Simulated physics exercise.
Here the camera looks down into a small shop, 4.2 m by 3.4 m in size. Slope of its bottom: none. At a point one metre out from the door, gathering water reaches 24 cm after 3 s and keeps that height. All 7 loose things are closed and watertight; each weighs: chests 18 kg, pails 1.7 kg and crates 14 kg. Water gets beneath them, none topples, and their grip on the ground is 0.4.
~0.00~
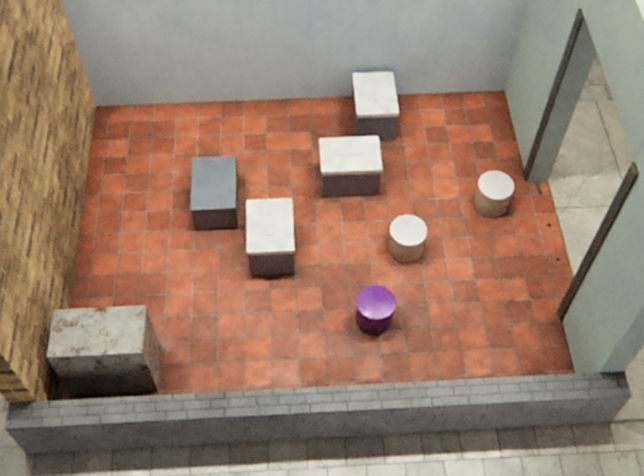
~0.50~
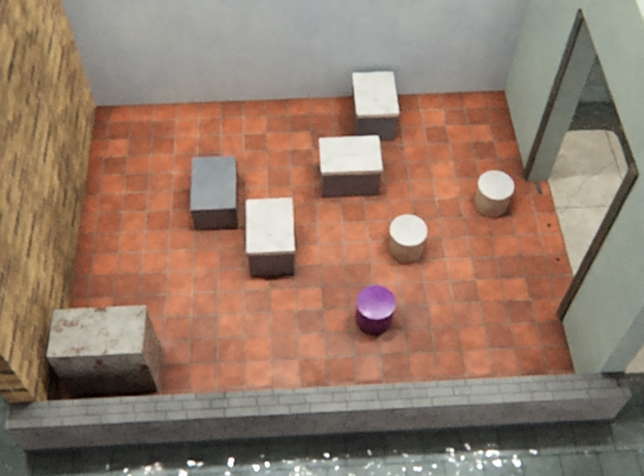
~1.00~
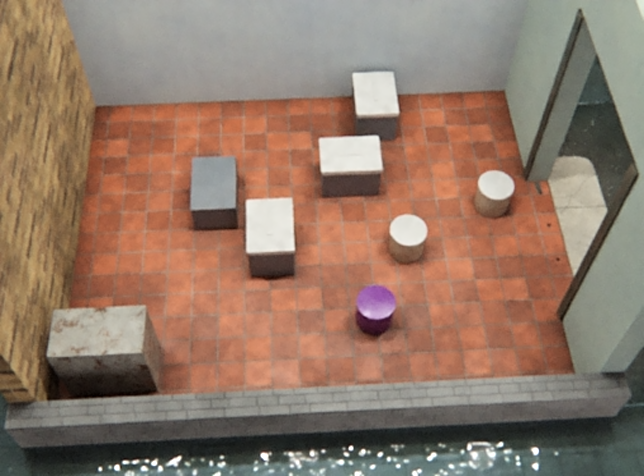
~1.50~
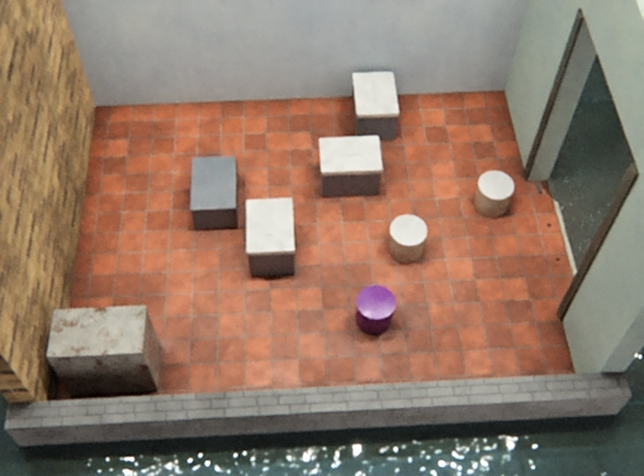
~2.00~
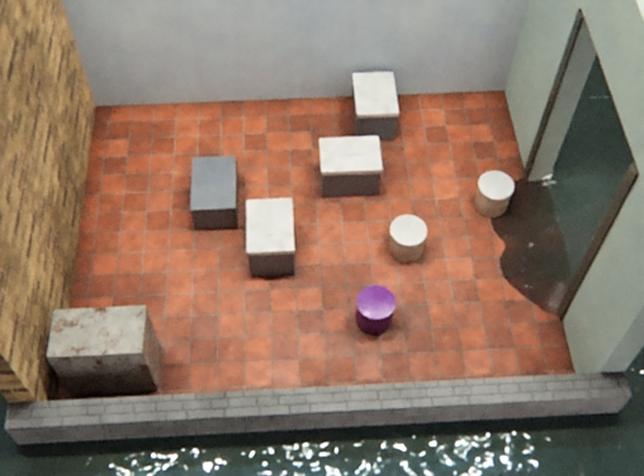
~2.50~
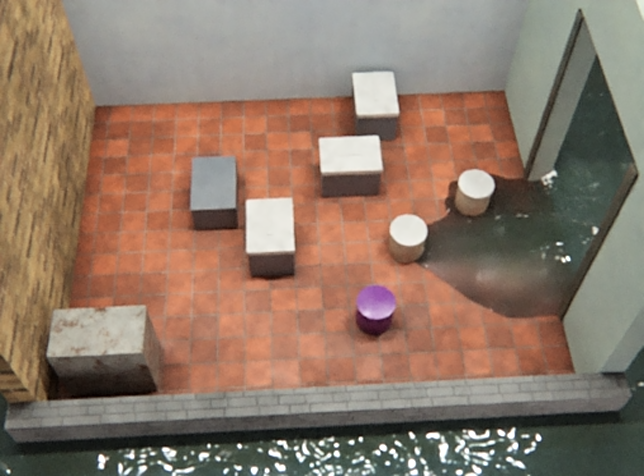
Dark water rises outside a small shop with a reddish tiled floor, seen from above by a still camera. Grey and whitish crates stand about the room, with two pale pails toward the right and a purple one near the front. The water covers the paving outside, then spreads in through the right-hand doorway, and the pail nearest it shifts slightly left while the others stay put.
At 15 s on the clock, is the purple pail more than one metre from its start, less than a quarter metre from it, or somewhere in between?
Prediction: It relocates a short stretch.
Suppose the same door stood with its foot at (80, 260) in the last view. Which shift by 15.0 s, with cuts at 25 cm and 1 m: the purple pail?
As for the purple pail, it winds up a long way off.
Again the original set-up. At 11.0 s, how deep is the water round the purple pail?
Depth approx. 17 cm.
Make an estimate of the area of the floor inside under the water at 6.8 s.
Roughly 14 m2.
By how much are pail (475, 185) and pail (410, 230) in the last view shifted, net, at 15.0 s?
Net displacement, in order: 60 cm; 200 cm.
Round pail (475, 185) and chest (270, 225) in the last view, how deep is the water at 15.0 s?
Around 12 cm and 24 cm.
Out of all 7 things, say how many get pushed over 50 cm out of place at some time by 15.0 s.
7.
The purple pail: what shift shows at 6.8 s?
About 150 cm out of place.
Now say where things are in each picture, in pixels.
In the first picture, the purple pail at (376, 302) rests on the ground; 0.0 m2 under water; 0 of 7 have shifted.
In the second picture, the purple pail at (376, 302), on the bottom; water covers 0.0 m2; 0 of 7 have shifted.
In the third picture, the purple pail at (376, 302) rests on the ground; 0.0 m2 under water; 0 of 7 have shifted.
In the fourth picture, the purple pail at (376, 302) rests on the ground; water covers 0.0 m2; 0 of 7 have shifted.
In the fifth picture, the purple pail at (376, 302), on the bottom; water covers 0.4 m2; 0 of 7 have shifted.
In the sixth picture, the purple pail at (376, 302), on the bottom; 1.2 m2 under water; 1 of 7 have shifted.
After 3.5 s the purple pail is near (349, 328), 0.3 m from its start, aground; 2 afloat.
After 6.8 s the purple pail is near (176, 377), 1.7 m from its start, afloat; 5 afloat.
After 11.0 s the purple pail is near (348, 367), 0.7 m from its start, afloat; 7 afloat.
After 15.0 s the purple pail is near (399, 334), 0.4 m from its start, afloat; 7 afloat.
